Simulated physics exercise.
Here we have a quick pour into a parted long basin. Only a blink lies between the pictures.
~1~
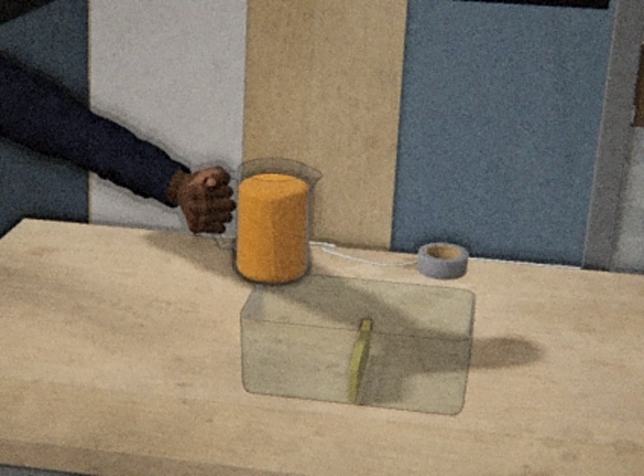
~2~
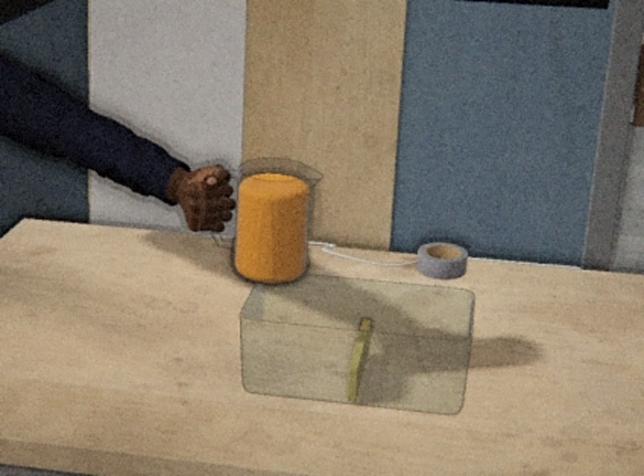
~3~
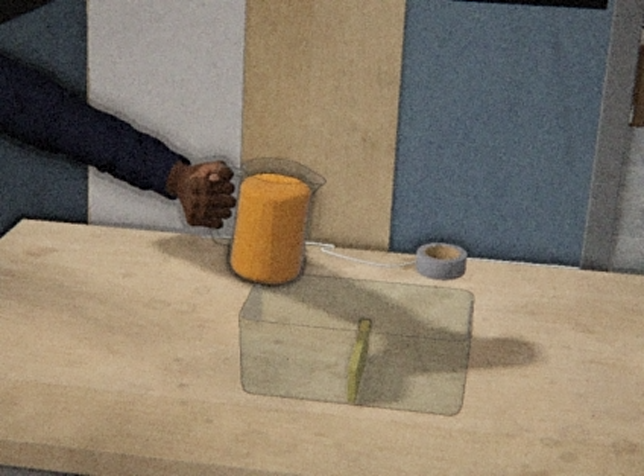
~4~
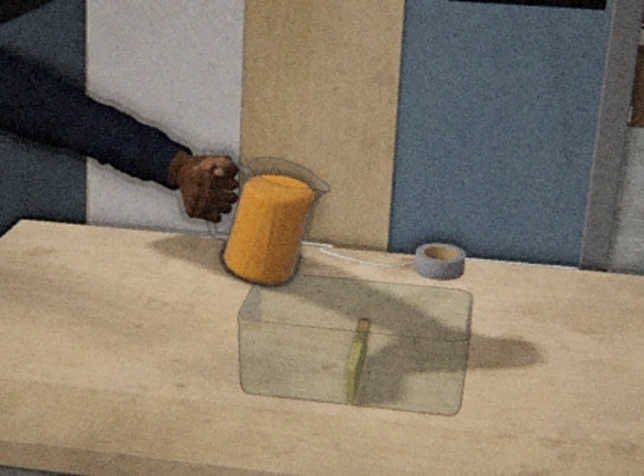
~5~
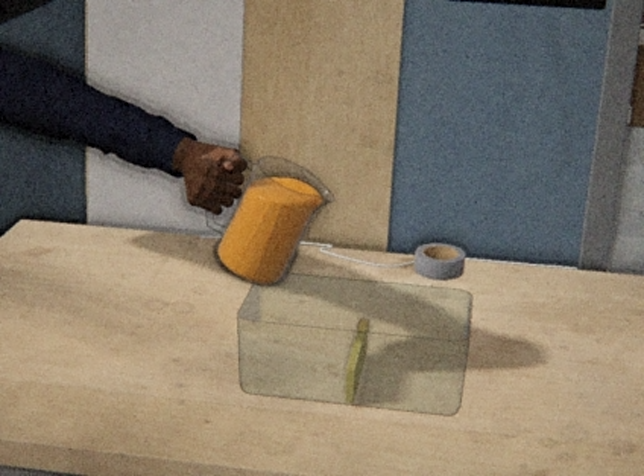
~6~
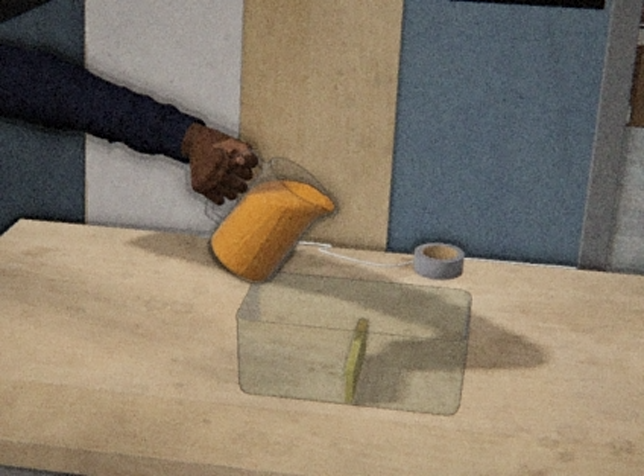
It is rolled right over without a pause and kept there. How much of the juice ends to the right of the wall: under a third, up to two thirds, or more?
It comes to from a third to two thirds.
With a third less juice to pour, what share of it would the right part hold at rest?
Close to 35 per cent.
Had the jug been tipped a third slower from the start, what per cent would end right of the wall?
Some 65 per cent.
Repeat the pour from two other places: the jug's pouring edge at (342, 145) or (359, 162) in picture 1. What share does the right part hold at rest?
First some 90, then 90 per cent.
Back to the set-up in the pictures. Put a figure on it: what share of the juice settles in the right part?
Near 55 %.
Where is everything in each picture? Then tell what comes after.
In the first picture, it leans 0°; its right rim is at (323, 175); the juice meets the walls at (241, 181) and (310, 187); the long basin's rim runs from (251, 294) to (473, 316); the wall's top is at (361, 344).
In the second picture, it leans 2°; its right rim is at (324, 176); the juice meets the walls at (241, 180) and (310, 188).
In the third picture, it leans 6°; its right rim is at (326, 181); the juice meets the walls at (243, 180) and (312, 190).
In the fourth picture, it leans 13°; its right rim is at (331, 189); the juice meets the walls at (242, 192) and (316, 193).
In the fifth picture, it leans 23°; its right rim is at (336, 199); the juice meets the walls at (238, 207) and (324, 196).
In the sixth picture, it leans 34°; its right rim is at (339, 212); the juice meets the walls at (232, 209) and (333, 203).
A moment on, the jug is tipped on its side and 68 per cent is still to pour, 2 is left of the wall and 15 right of it.
Next, the jug is tipped right over and 22 per cent is still to pour, 25 is left of the wall and 40 right of it.
Then the jug is tipped right over and 4 per cent is still to pour, 36 is left of the wall and 56 right of it.
Later the jug is tipped right over and 0 per cent is still to pour, 42 is left of the wall and 57 right of it.
At rest 42 per cent lies left of the wall, 57 right of it and 1 outside.
